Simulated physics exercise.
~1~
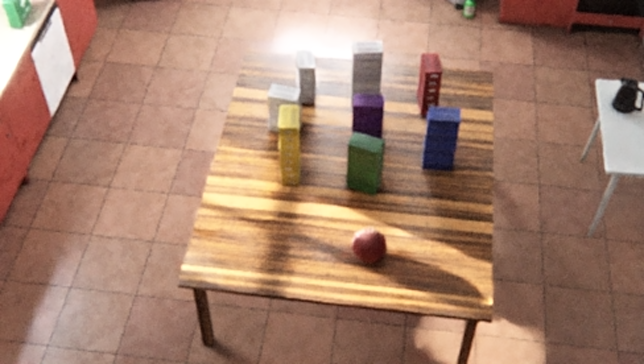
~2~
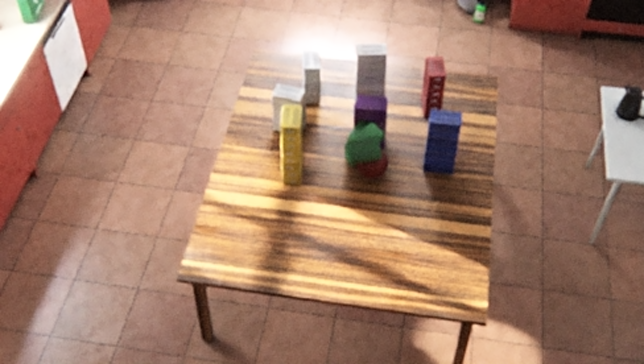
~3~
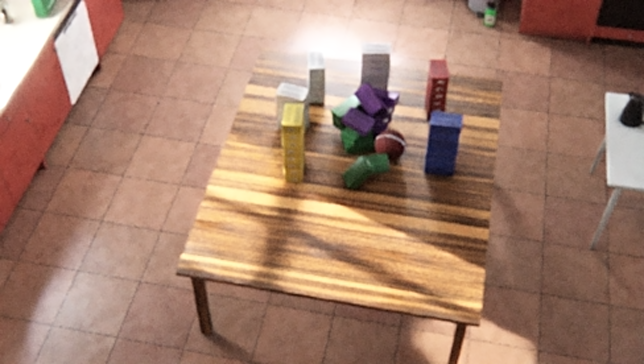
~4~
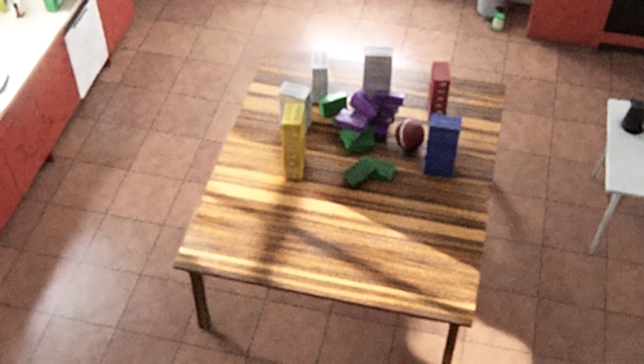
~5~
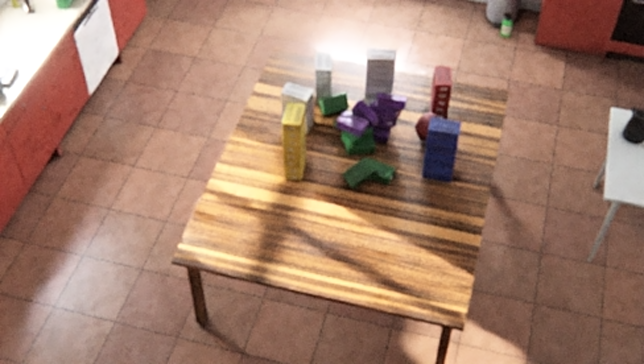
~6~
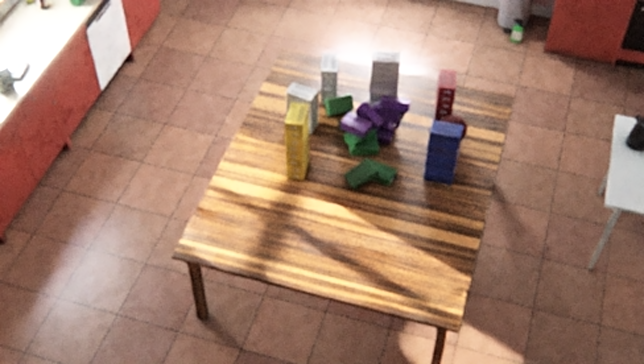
At first, small towers of coloured blocks stand on a striped wooden table, with a dark red ball near the front edge. The ball rolls away from the viewer and strikes the green tower, which buckles and breaks apart. The purple tower just behind it collapses too, and green and purple pieces spill together in the middle. The ball then drifts to the right, passing behind the blue tower toward the red one. By the end, it is partly hidden there, while the red, blue, yellow, white and grey towers still stand around the low heap.
